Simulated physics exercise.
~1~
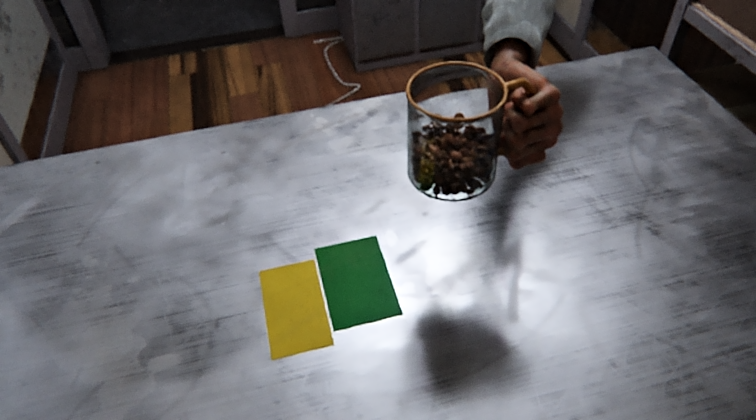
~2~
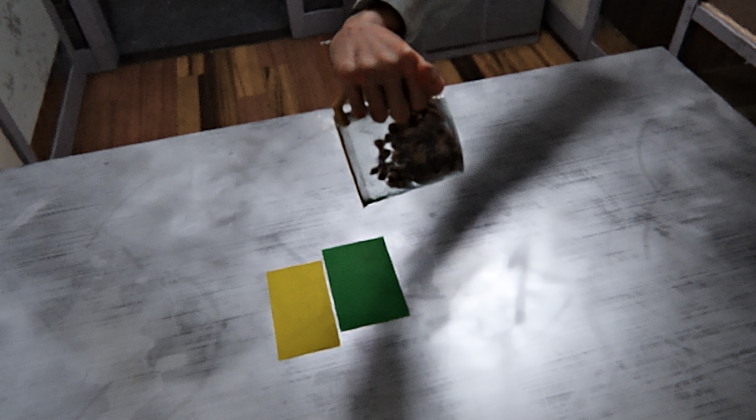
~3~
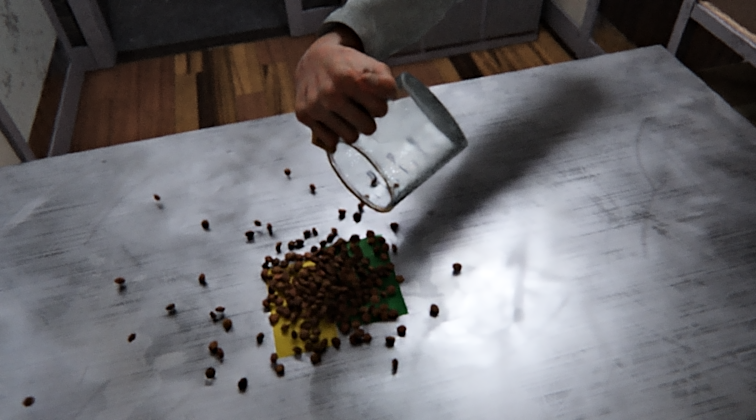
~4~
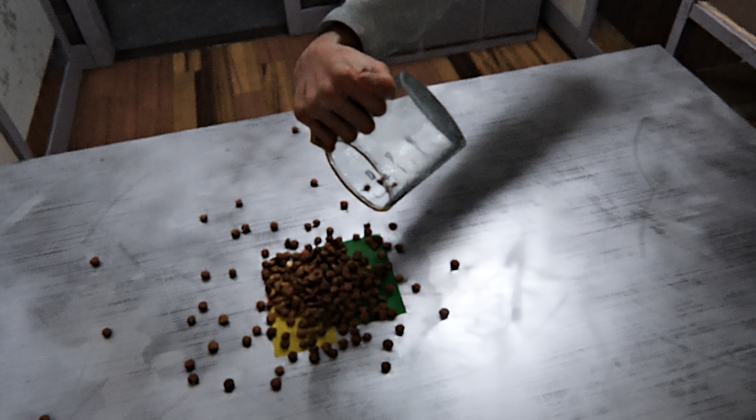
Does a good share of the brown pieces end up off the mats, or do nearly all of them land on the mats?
A good share of the pieces ends up off the mats on the bare table, while the yellow mat and the green mat each hold a good share too.
